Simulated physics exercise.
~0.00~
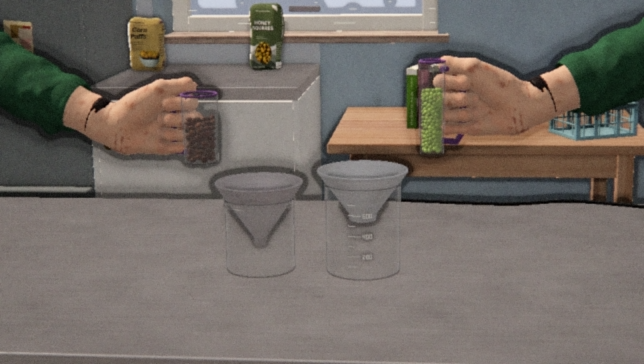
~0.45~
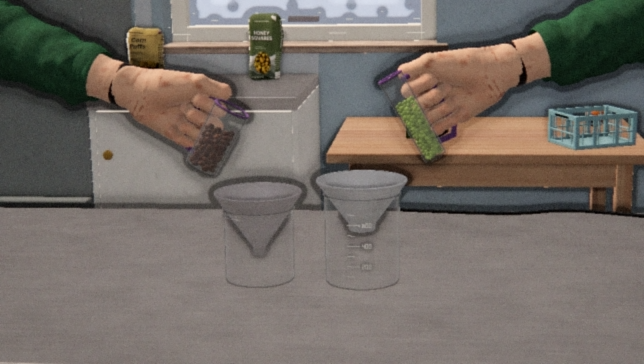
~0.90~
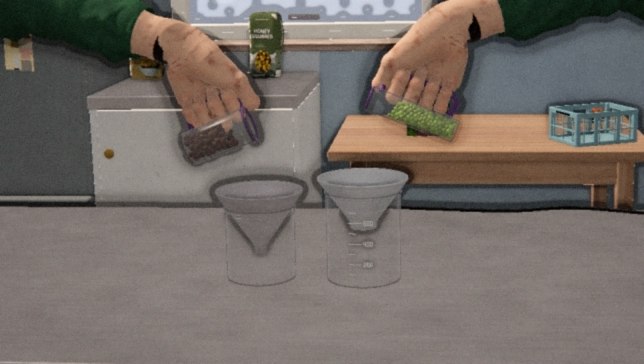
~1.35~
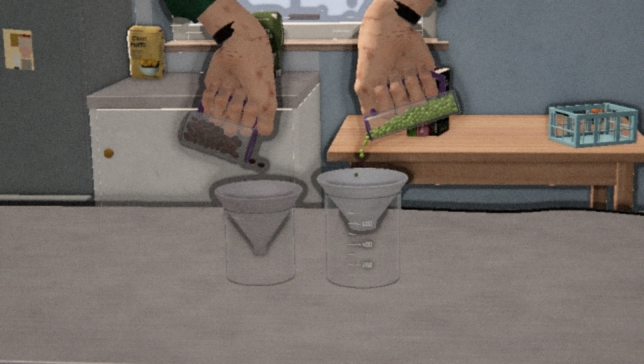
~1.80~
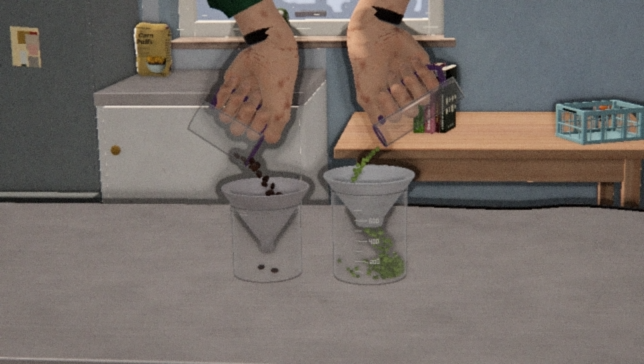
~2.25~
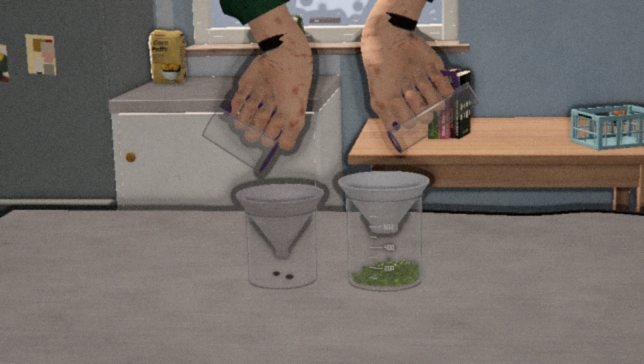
The clip opens with two hands in green sleeves holding clear cups above a gray table, dark bits in the left cup and small green pieces in the right. Two funnels sit in clear jars below. The hands move inward and tip the cups onto their sides until the first few pieces spill. As the cups turn over, both loads pour into the funnels, and green pieces gather in the right jar while only a few dark ones drop into the left. At the end, the cups are empty, the left funnel is clogged, and the right has emptied into its jar.
